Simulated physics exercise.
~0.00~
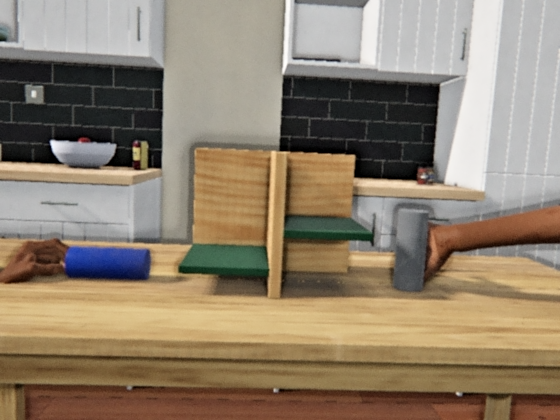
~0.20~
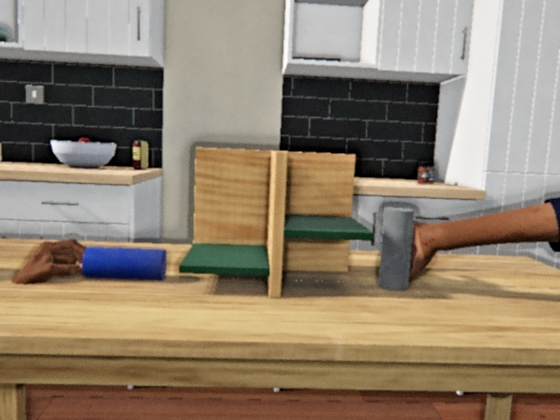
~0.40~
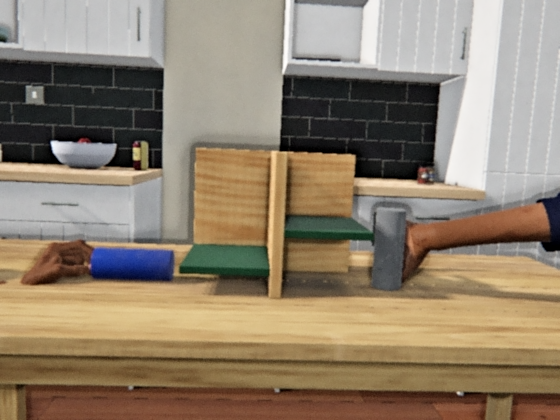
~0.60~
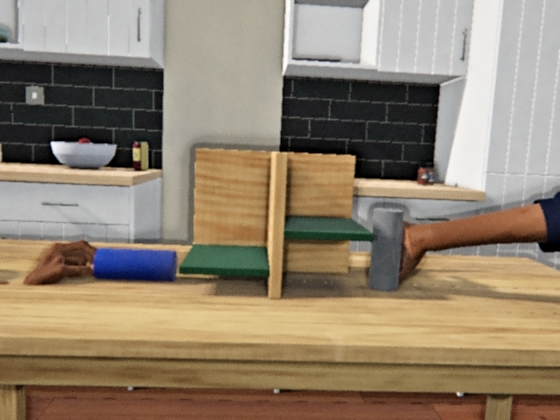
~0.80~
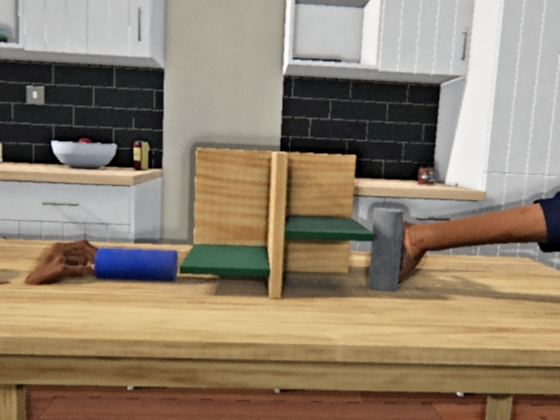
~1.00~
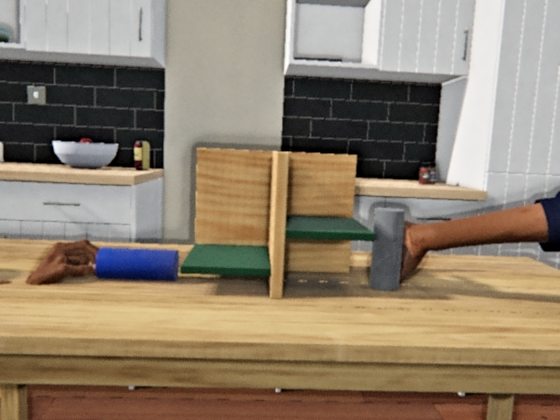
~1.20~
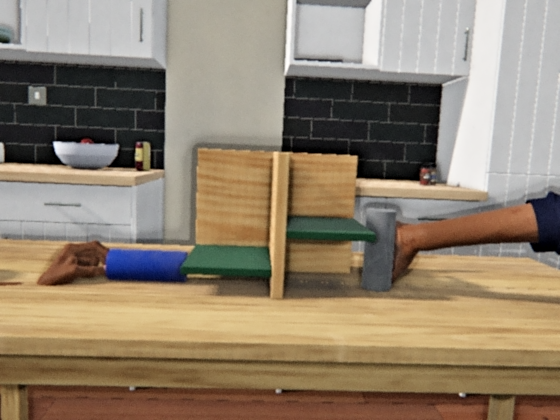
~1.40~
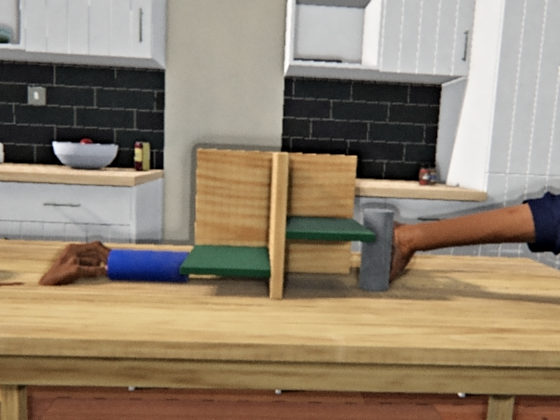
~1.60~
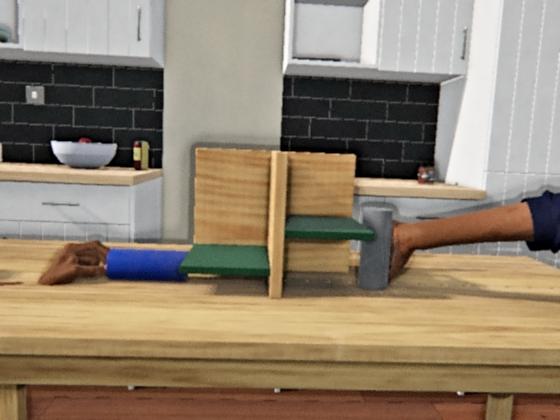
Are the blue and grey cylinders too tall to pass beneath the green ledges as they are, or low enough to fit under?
Both are too tall. The blue cylinder lying on its side and the upright grey cylinder each reach higher than the underside of the ledge beside them.
In a kitchen, two hands slide blue and grey cylinders to a stop at a shelf.
